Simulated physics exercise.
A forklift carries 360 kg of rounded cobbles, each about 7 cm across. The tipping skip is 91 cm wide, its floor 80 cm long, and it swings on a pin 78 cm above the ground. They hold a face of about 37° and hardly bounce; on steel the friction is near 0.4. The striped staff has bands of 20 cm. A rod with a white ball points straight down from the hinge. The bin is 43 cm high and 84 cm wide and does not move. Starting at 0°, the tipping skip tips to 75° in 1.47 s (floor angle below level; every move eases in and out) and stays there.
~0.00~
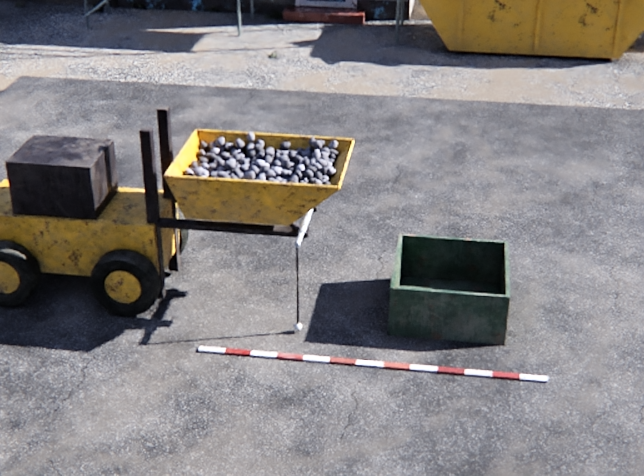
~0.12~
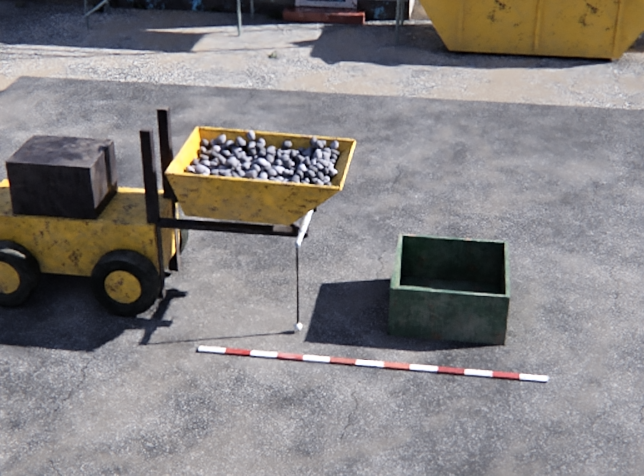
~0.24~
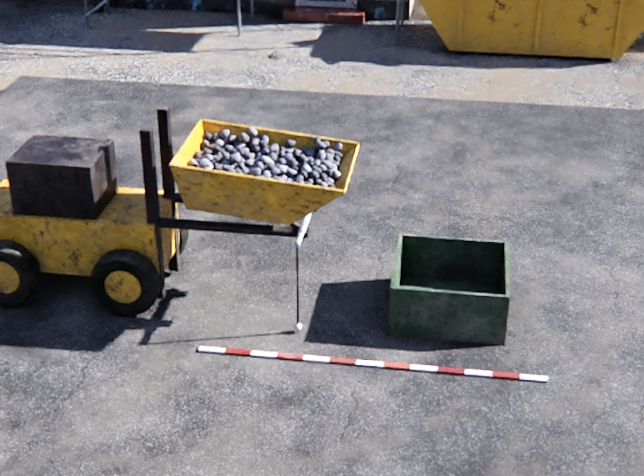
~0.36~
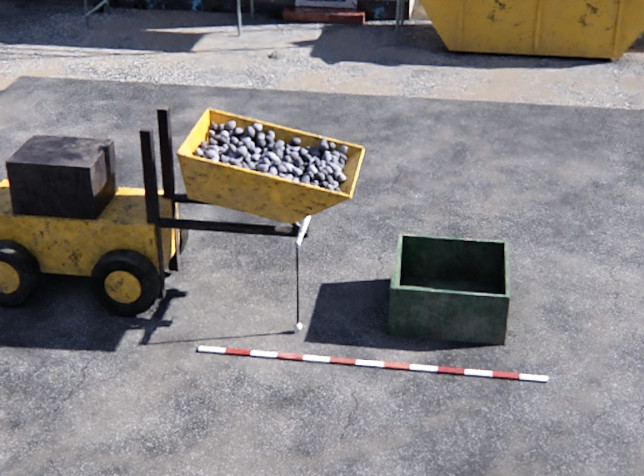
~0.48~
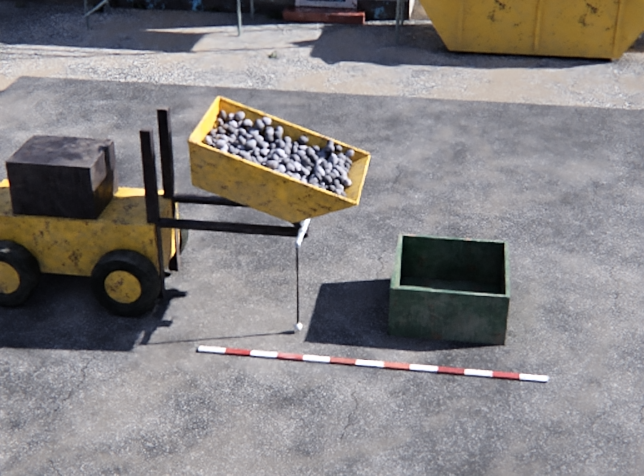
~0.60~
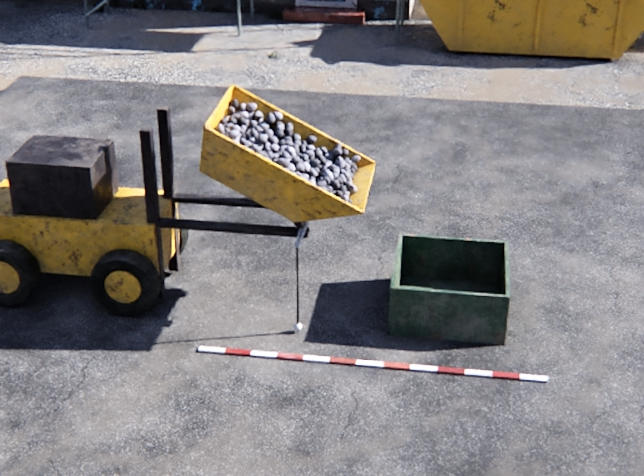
On a sunlit paved yard, a yellow forklift at left holds a yellow skip of grey rounded stones level, with a green bin standing to the right. The skip begins to tilt, its left end rising slowly, then more steeply, while the stones shift toward the lower right end and the forklift stays still.
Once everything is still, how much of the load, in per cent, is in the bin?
Some 70 per cent of it.
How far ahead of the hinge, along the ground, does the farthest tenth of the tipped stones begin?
Roughly 150 cm ahead of it.
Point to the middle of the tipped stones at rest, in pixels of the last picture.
Around (437, 297).
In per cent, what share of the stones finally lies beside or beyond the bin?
Near 15 in a hundred.
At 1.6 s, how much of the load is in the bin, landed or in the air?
Some 35 per cent.
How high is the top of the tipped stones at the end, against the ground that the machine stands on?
Some 36 cm above that level.
After 1.1 s the floor is at 63°; 100 % in the tipping skip; the foremost stones are at (381, 229).
After 1.6 s the floor is at 75°; 44 % in the tipping skip, 13 % short of the bin, 34 % in the bin, 9 % beside or beyond the bin; the foremost stones are at (463, 307).
After 1.9 s the floor is at 75°; 9 % in the tipping skip, 16 % short of the bin, 60 % in the bin, 15 % beside or beyond the bin; the foremost stones are at (508, 329).
After 4.3 s the floor is at 75°; 0 % in the tipping skip, 16 % short of the bin, 68 % in the bin, 16 % beside or beyond the bin; the foremost stones are at (589, 330).
